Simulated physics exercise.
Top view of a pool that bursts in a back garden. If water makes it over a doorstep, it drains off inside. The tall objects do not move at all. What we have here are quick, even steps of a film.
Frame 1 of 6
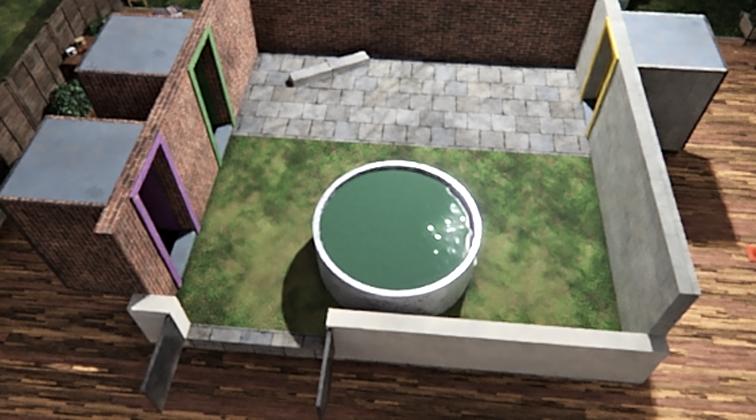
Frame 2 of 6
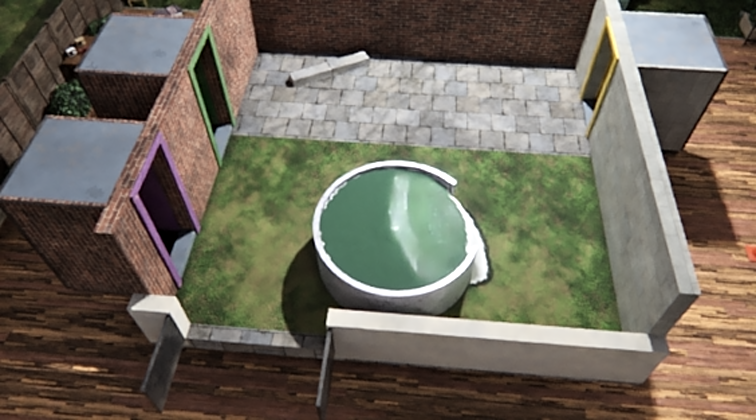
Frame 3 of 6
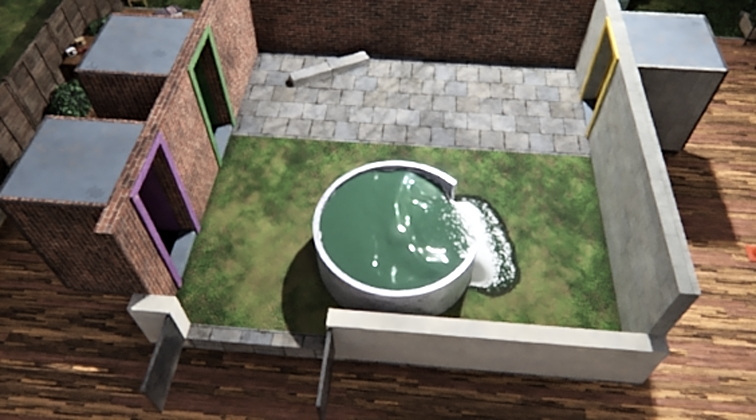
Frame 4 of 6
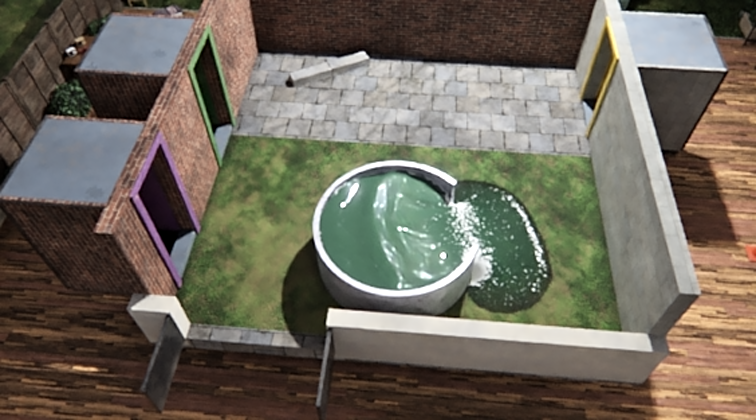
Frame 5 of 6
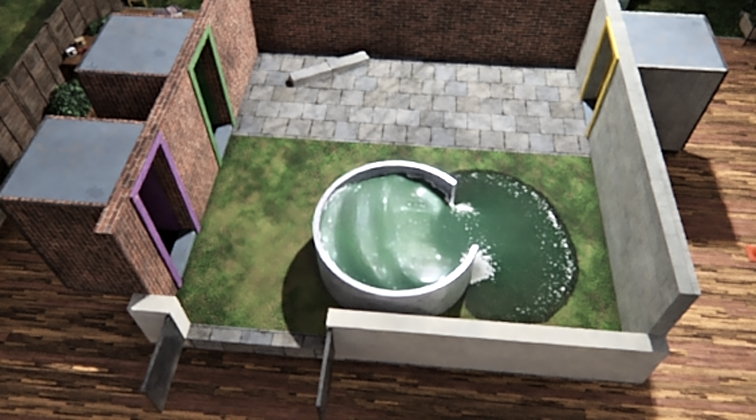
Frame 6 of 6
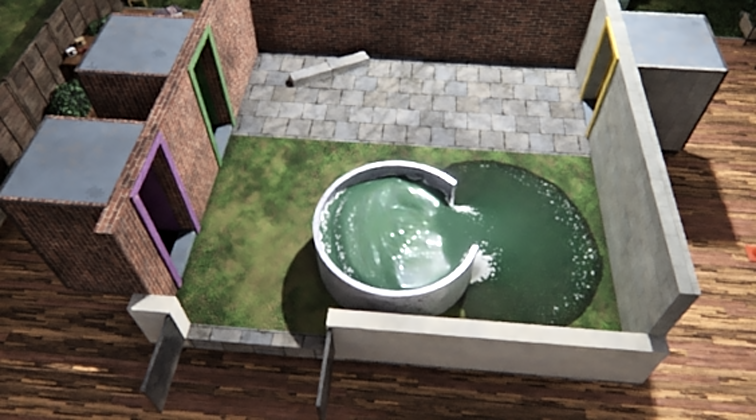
Round pool of green water bursting open on its right side, water pouring through the gap and spreading across the walled lawn.
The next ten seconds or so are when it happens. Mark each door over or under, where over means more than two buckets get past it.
Green door - under; purple door - under; yellow door - over.
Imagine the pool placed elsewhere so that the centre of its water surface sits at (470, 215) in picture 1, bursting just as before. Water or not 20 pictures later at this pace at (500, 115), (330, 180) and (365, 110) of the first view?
The three spots read swamped, left dry, left dry.
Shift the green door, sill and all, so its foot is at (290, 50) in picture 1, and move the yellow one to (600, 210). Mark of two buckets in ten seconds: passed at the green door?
Green door takes less.
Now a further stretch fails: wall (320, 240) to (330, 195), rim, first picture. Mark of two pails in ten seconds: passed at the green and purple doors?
Well, the green door comes up short, while the purple door crosses the threshold.
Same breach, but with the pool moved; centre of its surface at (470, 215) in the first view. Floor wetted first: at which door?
First: The yellow door.
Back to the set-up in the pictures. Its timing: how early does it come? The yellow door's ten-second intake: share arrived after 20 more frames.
Close to 20 out of every hundred.
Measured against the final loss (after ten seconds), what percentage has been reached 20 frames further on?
It comes to around 10 per cent.
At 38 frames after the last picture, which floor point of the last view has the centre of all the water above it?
Point: (467, 195).
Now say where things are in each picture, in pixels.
In the first picture, still water in the pool at (397, 226).
In the second picture, the front is at a hidden place, out from the gap at (468, 233).
In the third picture, the front is at (504, 289), out from the gap at (468, 236).
In the fourth picture, the front is at (525, 305), out from the gap at (468, 237).
In the fifth picture, water pours out at (468, 237) and has run to (574, 271).
In the sixth picture, water pours out at (468, 237) and has run to (597, 273).
A moment on, water covers 25 % of the floor; the green door not reached, the purple door not reached, the yellow door not reached.
Next, water covers 30 % of the floor; the green door not reached, the purple door not reached, the yellow door wet at the sill, nothing in.
Then, water covers 45 % of the floor; the green door not reached, the purple door not reached, the yellow door under two buckets in.
Later, water covers 75 % of the floor; the green door not reached, the purple door not reached, the yellow door over two buckets in.
In the end, water covers 95 % of the floor; the green door wet at the sill, nothing in, the purple door wet at the sill, nothing in, the yellow door over two buckets in.
